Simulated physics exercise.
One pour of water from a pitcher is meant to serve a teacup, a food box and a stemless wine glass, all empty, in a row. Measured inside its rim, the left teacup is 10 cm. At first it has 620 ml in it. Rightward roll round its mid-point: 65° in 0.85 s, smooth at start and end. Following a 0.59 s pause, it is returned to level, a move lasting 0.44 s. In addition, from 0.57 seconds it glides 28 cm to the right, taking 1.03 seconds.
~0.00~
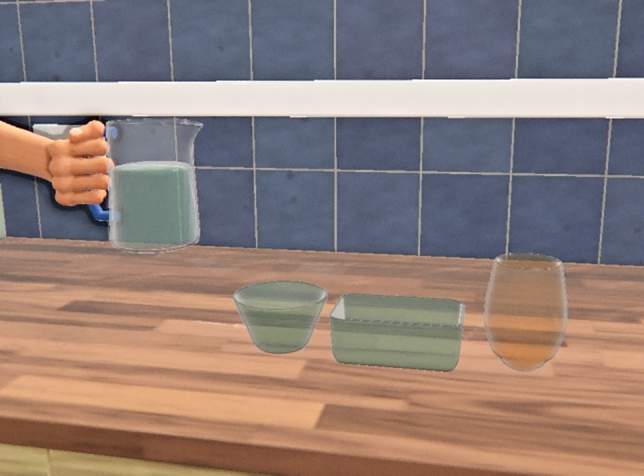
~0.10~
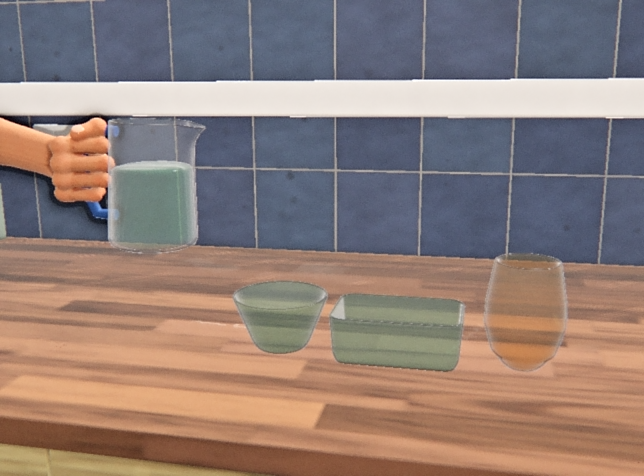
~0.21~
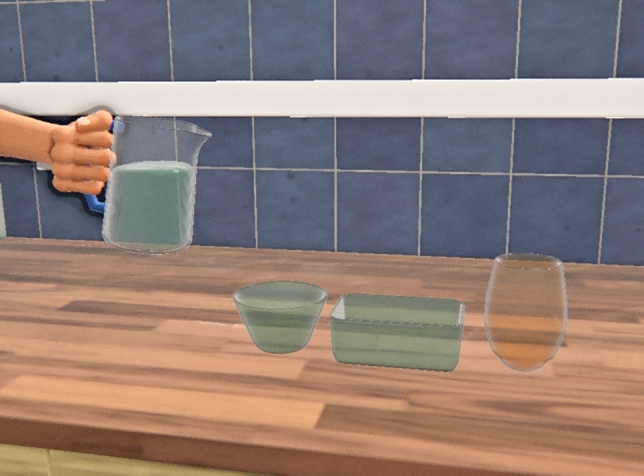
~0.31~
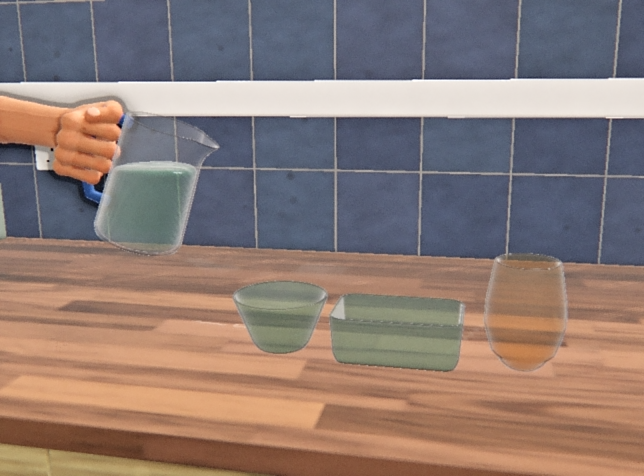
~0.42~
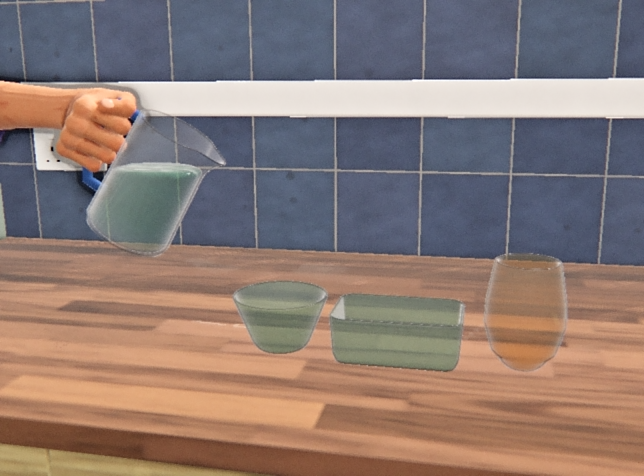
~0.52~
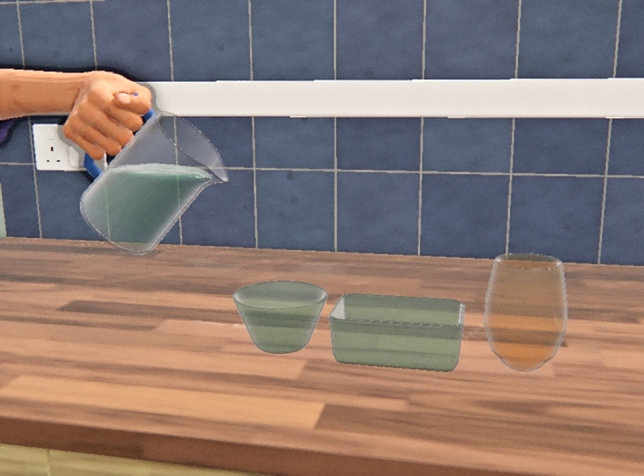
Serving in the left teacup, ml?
15 ml.
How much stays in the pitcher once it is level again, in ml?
370 ml, roughly.
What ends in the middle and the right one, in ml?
About 60 ml in the middle and 70 ml on the right.
Then, 0.89 s in, the tilt is 65° and from the left they hold 15 ml, 0 ml, 0 ml, the pitcher 585 ml, and 0 ml is on the counter.
Then, 1.16 s in, the tilt is 65° and from the left they hold 15 ml, 45 ml, 0 ml, the pitcher 505 ml, and 5 ml is on the counter.
Then, 1.44 s in, the tilt is 65° and from the left they hold 15 ml, 60 ml, 5 ml, the pitcher 415 ml, and 65 ml is on the counter.
Then, 1.75 s in, the tilt is 13° and from the left they hold 15 ml, 60 ml, 65 ml, the pitcher 375 ml, and 95 ml is on the counter.
Finally, from the left they hold 15 ml, 65 ml, 70 ml, the pitcher 375 ml, and 95 ml is on the counter.
